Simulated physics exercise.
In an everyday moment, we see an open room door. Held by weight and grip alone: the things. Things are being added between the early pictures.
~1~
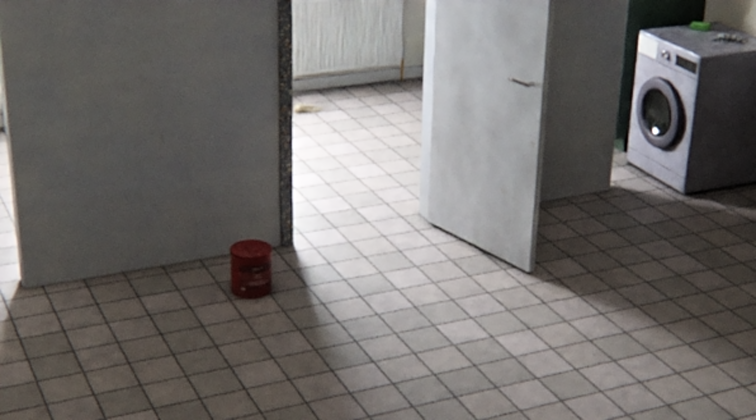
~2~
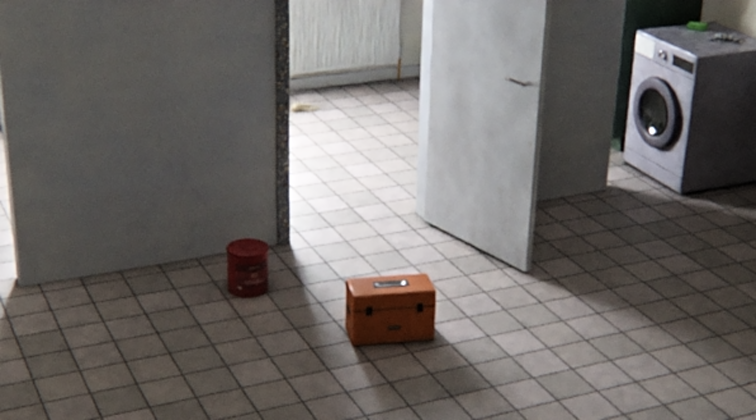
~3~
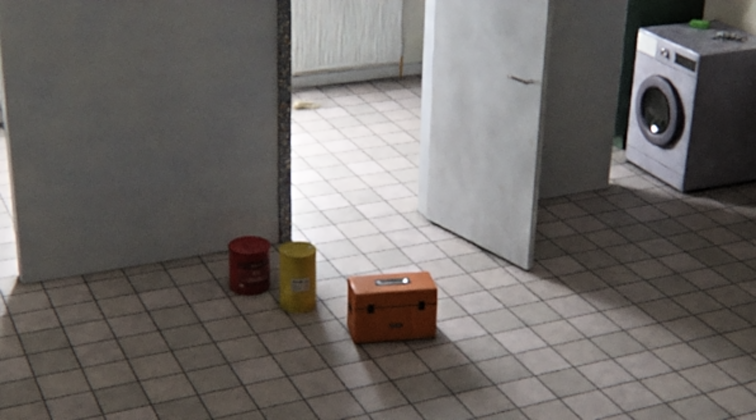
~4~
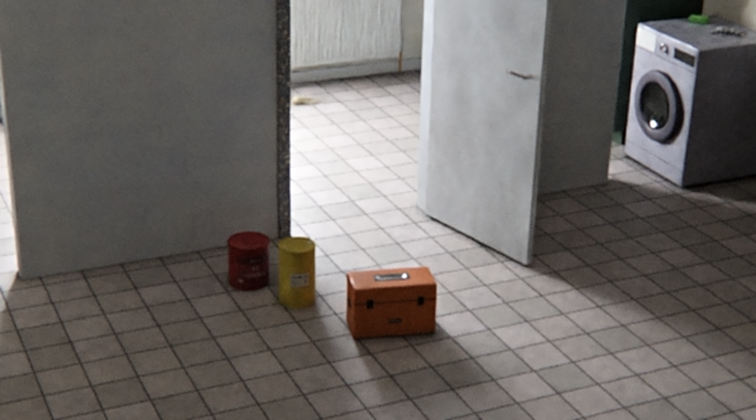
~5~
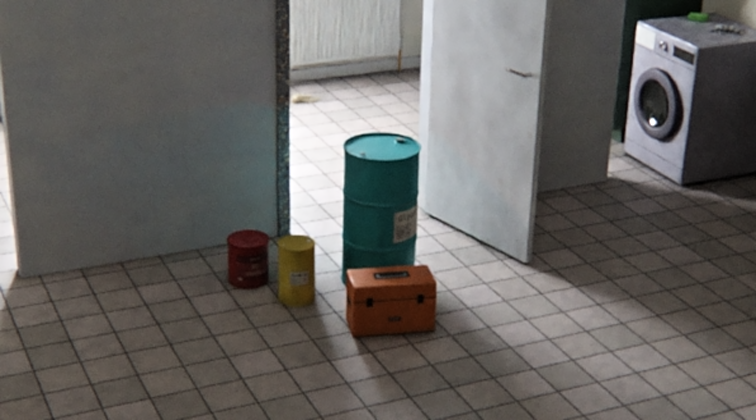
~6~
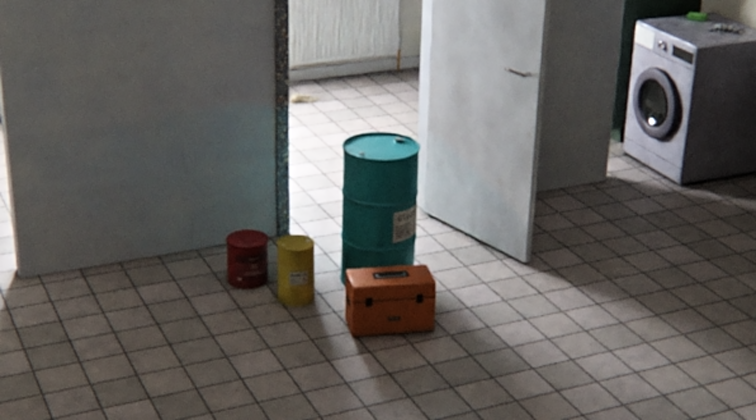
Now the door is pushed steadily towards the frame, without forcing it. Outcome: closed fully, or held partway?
The door gets held open.
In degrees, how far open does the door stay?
Angle: About 60°.
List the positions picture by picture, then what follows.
Door wide open and still, in the first frame.
Door wide open and still; orange toolbox (390, 309), in the second frame.
Door wide open and still; red pail (250, 266); yellow canister (298, 277), in the third frame.
Door wide open and still; orange toolbox (391, 302); red pail (249, 261), in the fourth frame.
Door wide open and still; yellow canister (297, 271); orange toolbox (391, 301), in the fifth frame.
Door wide open and still; turquoise drum (379, 213); red pail (248, 259), in the sixth frame.
Then, 0.60 s later than the last frame, door 89° open.
Then, 0.90 s later than the last frame, door 74° open.
When it is over, door 61° open; all 4 as before. End places, in pixels of the last picture, turquoise drum near (379, 213).
